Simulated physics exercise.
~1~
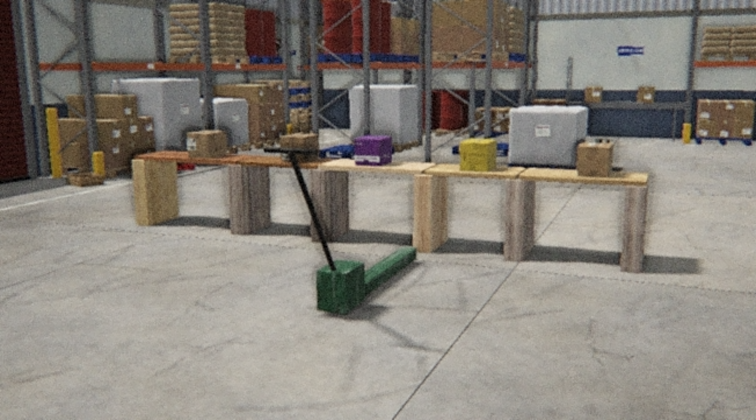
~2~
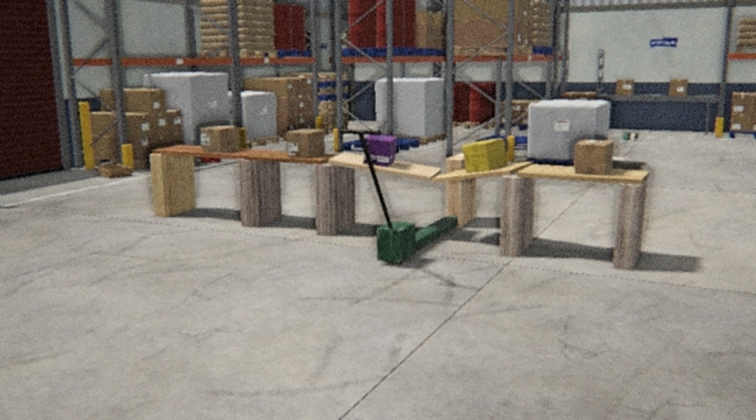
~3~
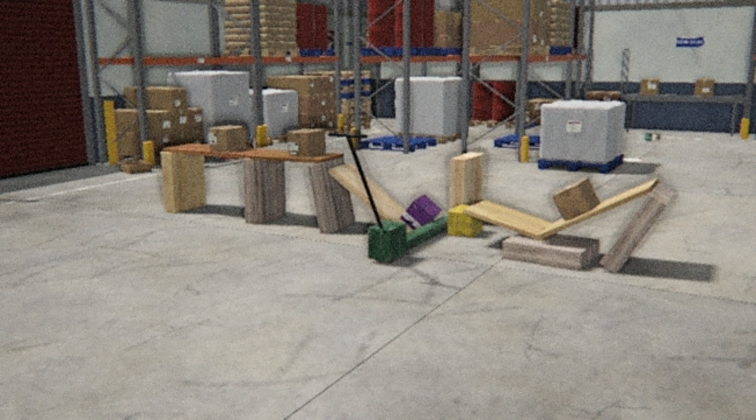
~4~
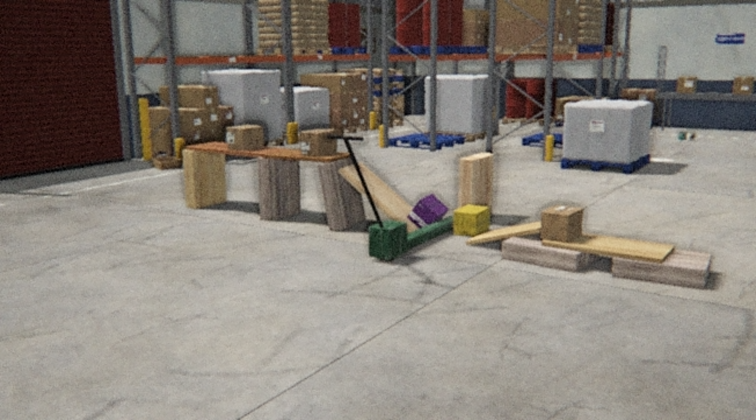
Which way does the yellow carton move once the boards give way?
The yellow carton moves down, dropping from the top of the boards to rest low beside the end of the green jack.
